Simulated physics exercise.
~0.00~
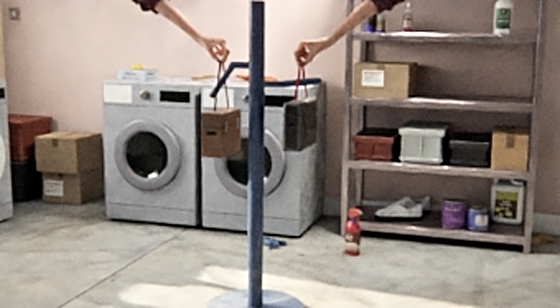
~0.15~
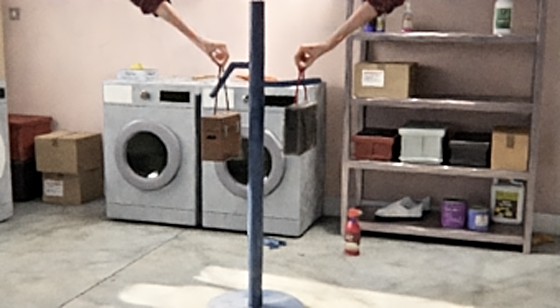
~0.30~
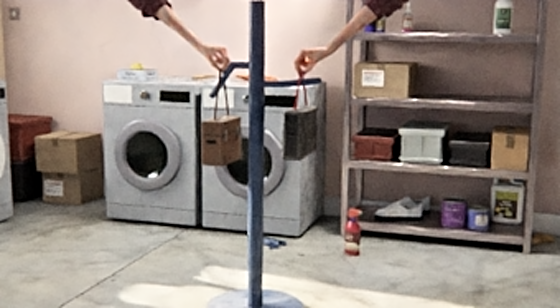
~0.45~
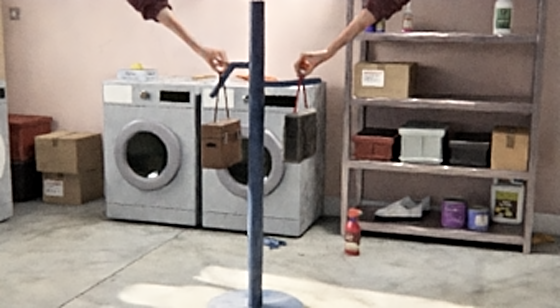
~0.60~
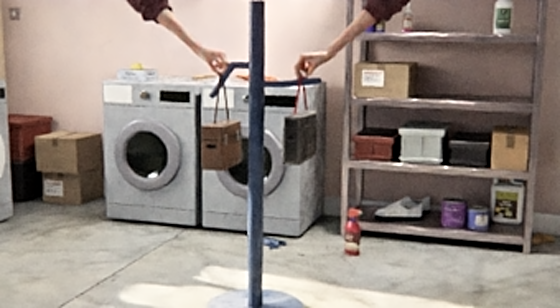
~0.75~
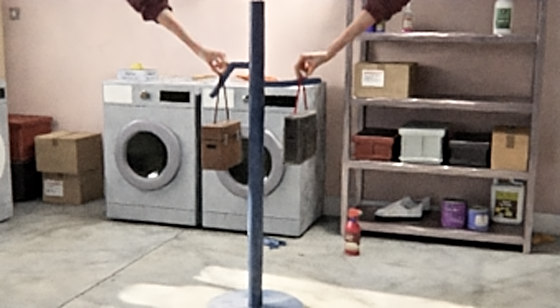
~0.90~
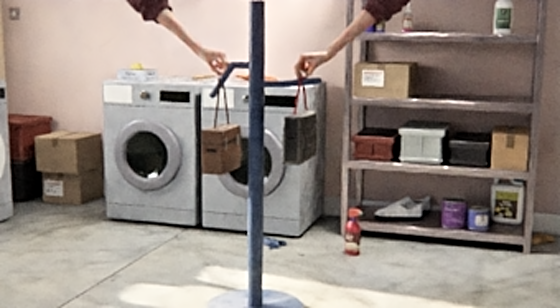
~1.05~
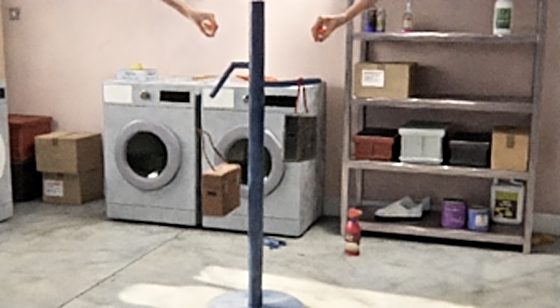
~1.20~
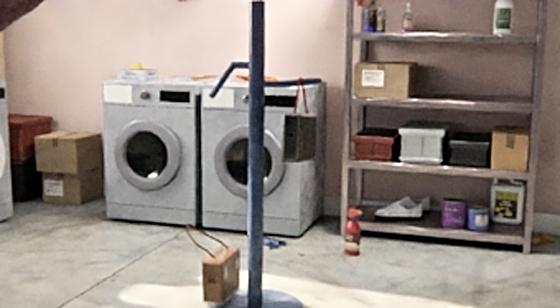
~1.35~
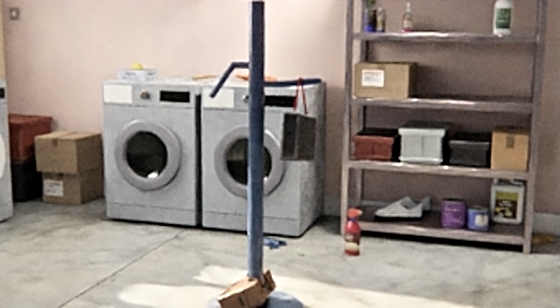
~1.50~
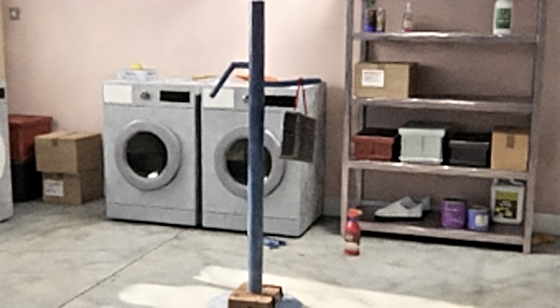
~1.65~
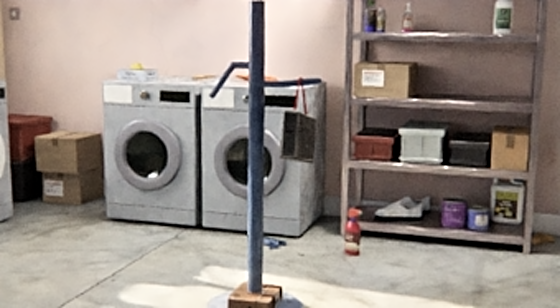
A brown case dropped to the floor after two hands hung it and a black case by their loops on a blue stand and let go, tipping onto its side at the base while the black case stayed hanging on the right.
